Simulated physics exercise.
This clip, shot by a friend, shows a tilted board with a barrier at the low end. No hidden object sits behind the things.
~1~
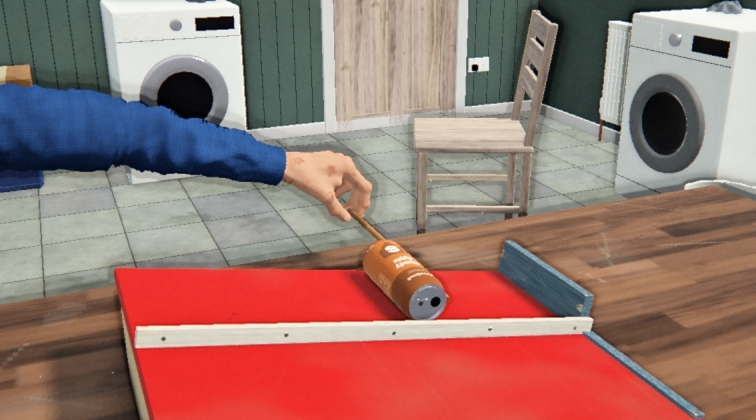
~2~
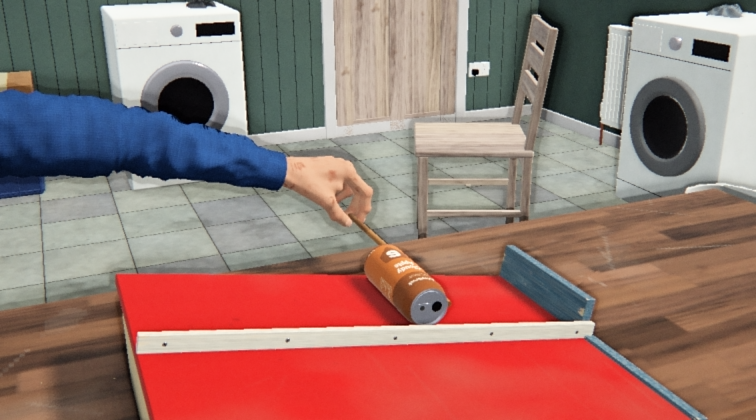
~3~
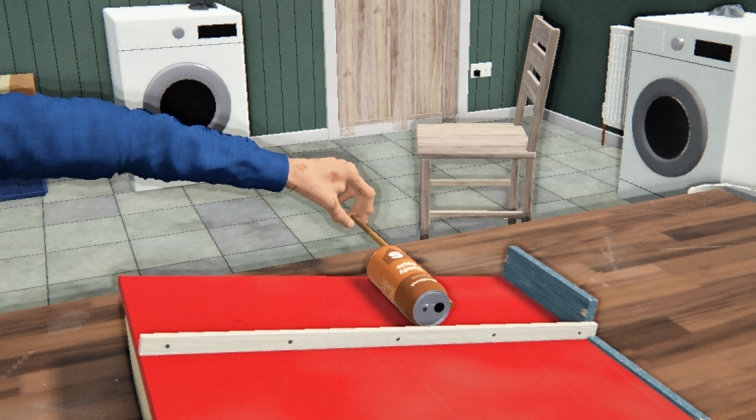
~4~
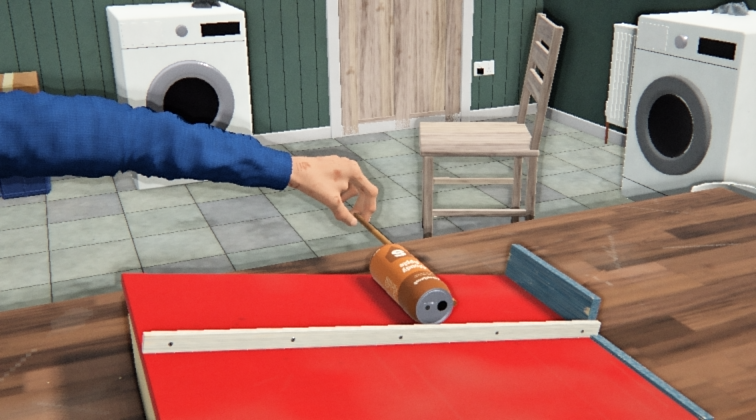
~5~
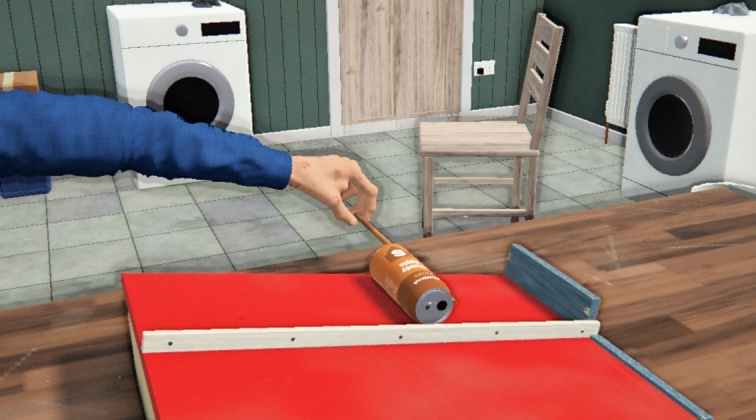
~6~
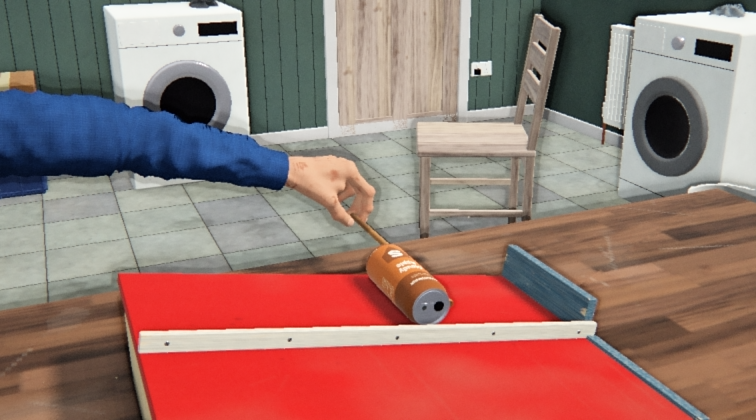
A hand holds a stick against an orange can on a tilted red board, barely moving.
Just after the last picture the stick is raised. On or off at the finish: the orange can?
The orange can stays put.
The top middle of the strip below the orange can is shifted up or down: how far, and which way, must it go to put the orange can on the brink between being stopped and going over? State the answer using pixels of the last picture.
Move it 24 pixels downward and it flips.
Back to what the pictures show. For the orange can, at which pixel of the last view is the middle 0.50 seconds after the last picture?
(486, 284).
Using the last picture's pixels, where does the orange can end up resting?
When everything stops, it's near (525, 284).
Then, 0.28 s on from there, orange can rolling on the board near (428, 283).
Then, 0.50 s on from there, orange can rolling on the board near (486, 284).
In the end, the orange can stops on the board, near (525, 284).
